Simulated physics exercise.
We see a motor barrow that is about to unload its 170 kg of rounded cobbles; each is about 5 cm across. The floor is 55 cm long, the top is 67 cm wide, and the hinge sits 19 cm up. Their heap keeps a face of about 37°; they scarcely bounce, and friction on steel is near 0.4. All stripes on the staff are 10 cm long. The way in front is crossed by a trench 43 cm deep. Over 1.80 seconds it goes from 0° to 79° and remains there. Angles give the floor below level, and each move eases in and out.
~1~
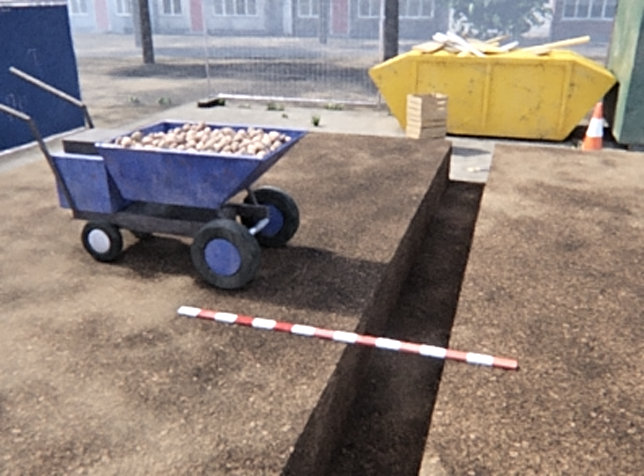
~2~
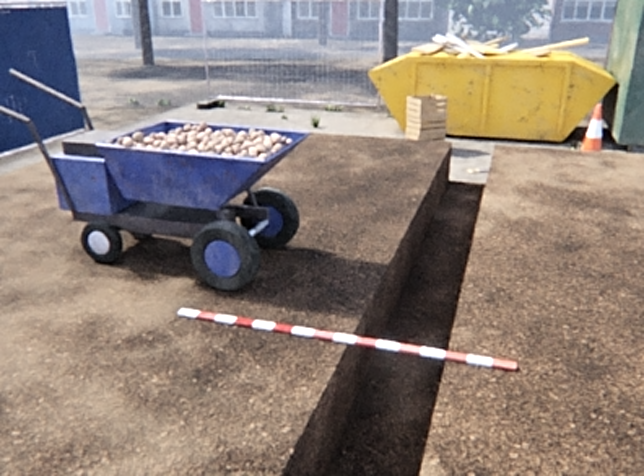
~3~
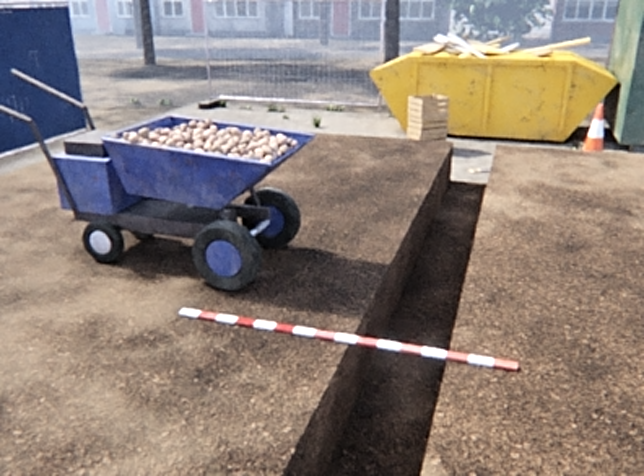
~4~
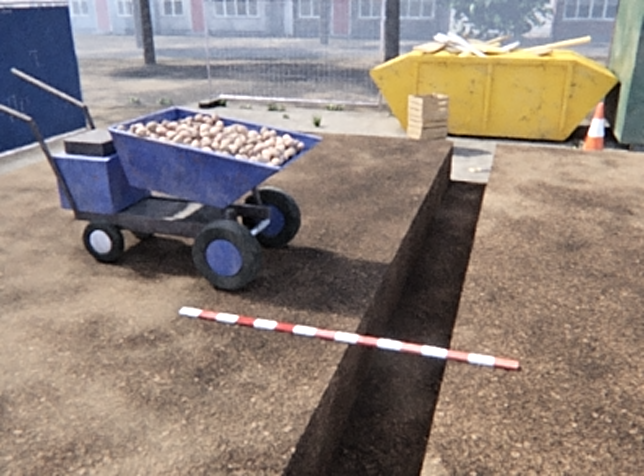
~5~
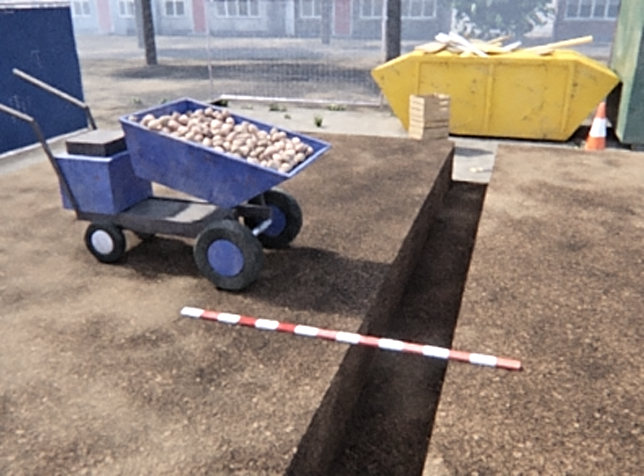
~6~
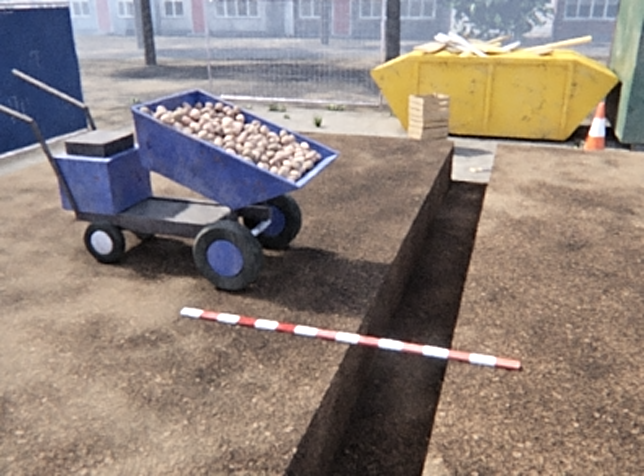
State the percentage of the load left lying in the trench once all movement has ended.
The share left there is about 68 per cent.
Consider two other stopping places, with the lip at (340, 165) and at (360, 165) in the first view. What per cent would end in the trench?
Roughly 75 in a hundred, then 45 in a hundred.
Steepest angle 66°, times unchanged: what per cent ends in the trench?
About 90 per cent would end up in the trench.
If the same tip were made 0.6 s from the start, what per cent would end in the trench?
Something close to 75 per cent.
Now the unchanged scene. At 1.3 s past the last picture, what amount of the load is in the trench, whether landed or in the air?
Close to 55 per cent at that time.
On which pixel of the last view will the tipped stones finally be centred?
Near (419, 345).
Then, 0.8 s after the last picture the floor is at 67°, 93 % in the skip, 6 % short of the trench, 1 % in the trench; the foremost stones are at (385, 272).
Then, 1.3 s after the last picture the floor is at 79°, 34 % in the skip, 10 % short of the trench, 55 % in the trench; the foremost stones are at (456, 341).
Then, 1.6 s after the last picture the floor is at 79°, 24 % in the skip, 11 % short of the trench, 65 % in the trench; the foremost stones are at (453, 353).
Then, 3.6 s after the last picture the floor is at 79°, 21 % in the skip, 11 % short of the trench, 68 % in the trench; the foremost stones are at (455, 345).
